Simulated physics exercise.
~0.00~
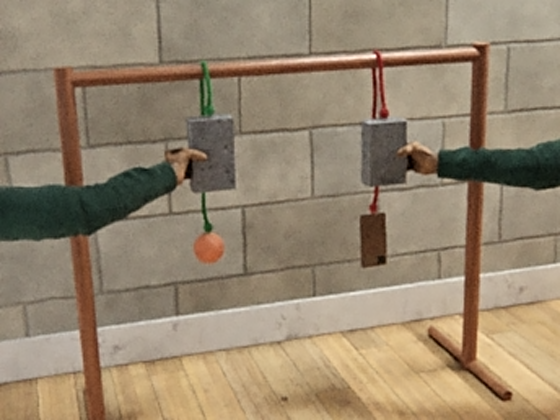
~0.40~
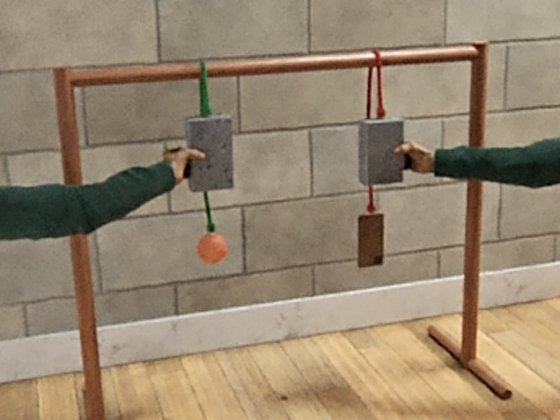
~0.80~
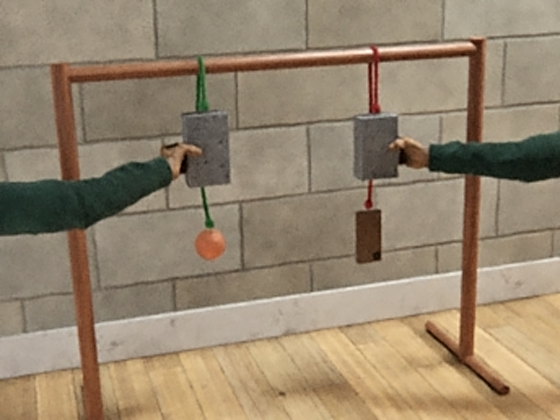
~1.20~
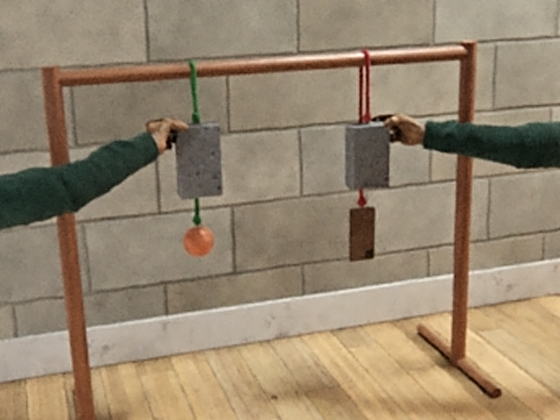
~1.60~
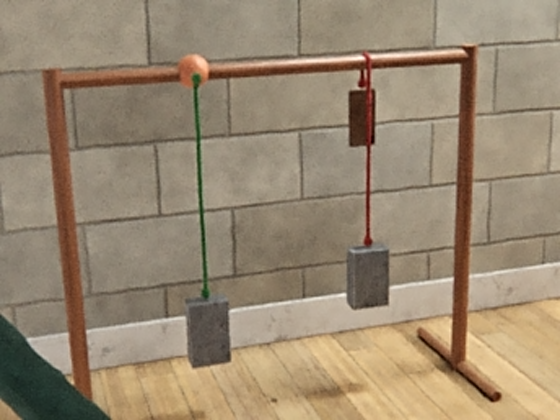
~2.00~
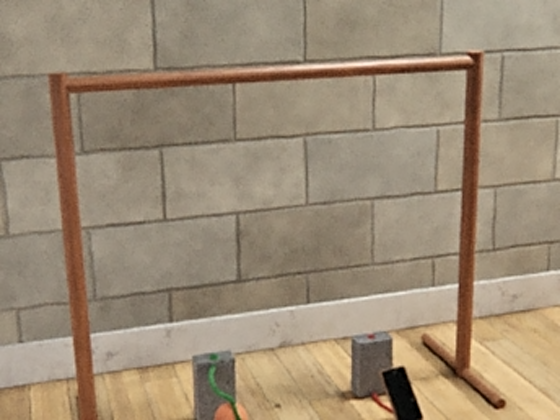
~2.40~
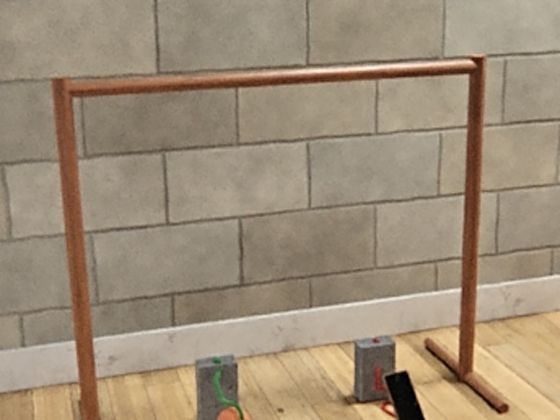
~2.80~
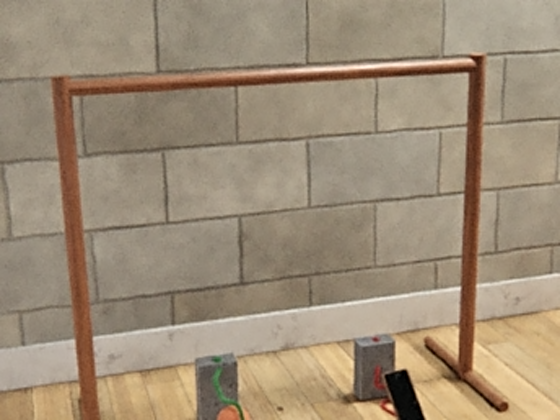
Two hands steadied gray pavers hung from a wooden rail by green and red ropes, an orange and a phone dangling below, then let go. Both pavers dropped, yanking the smaller things up, and everything ended on the floor, the rail bare.
